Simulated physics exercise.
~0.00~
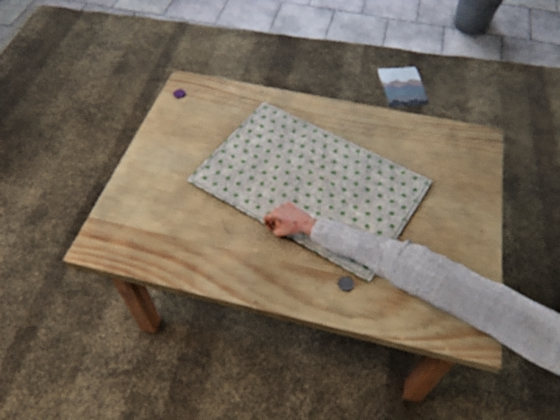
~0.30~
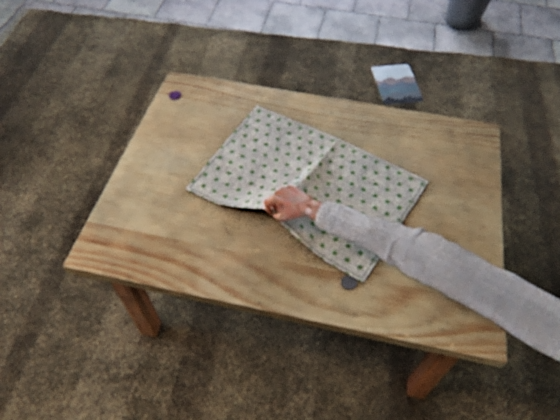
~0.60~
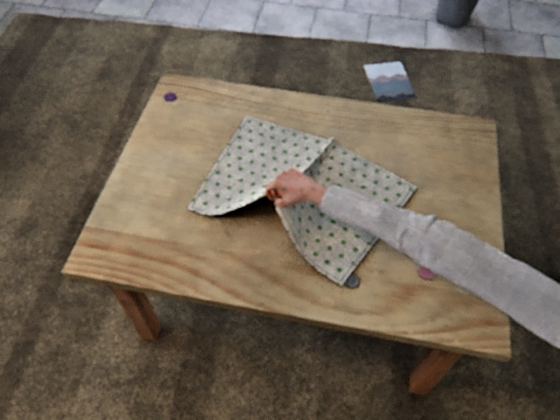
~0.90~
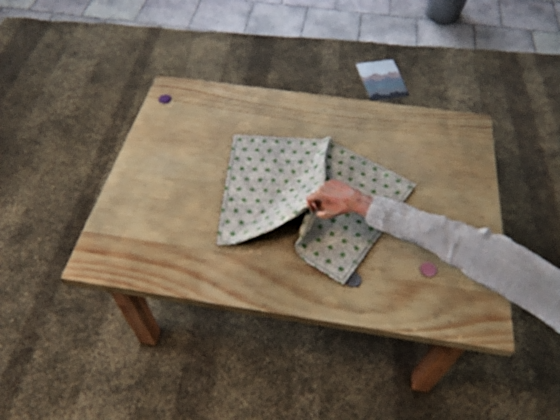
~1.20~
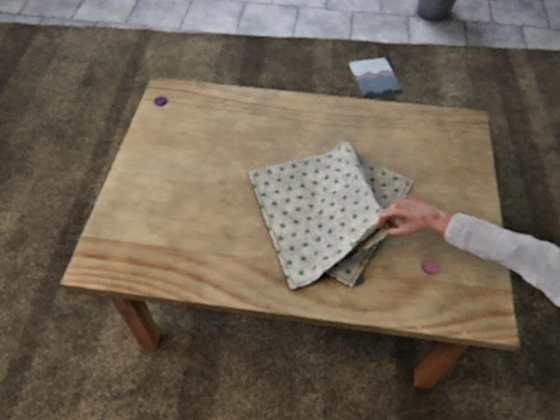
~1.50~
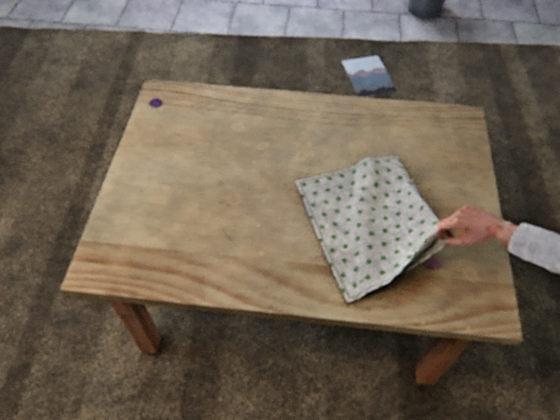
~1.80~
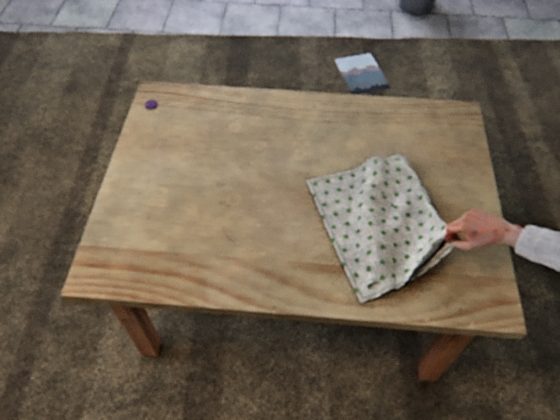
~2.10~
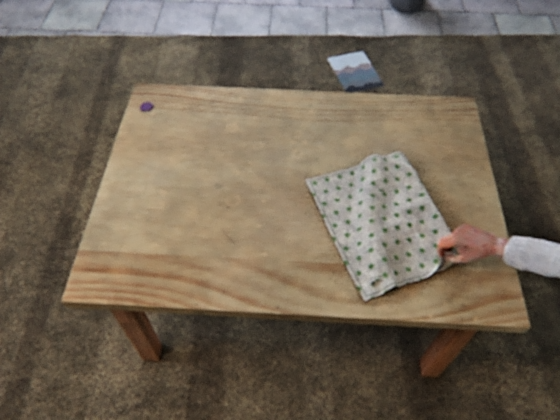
A hand pinched the near edge of a patterned napkin on a wooden table, lifted it and dragged it to the right, then set it down rumpled over a grey button and a pink button, leaving the purple cap uncovered at the far left.
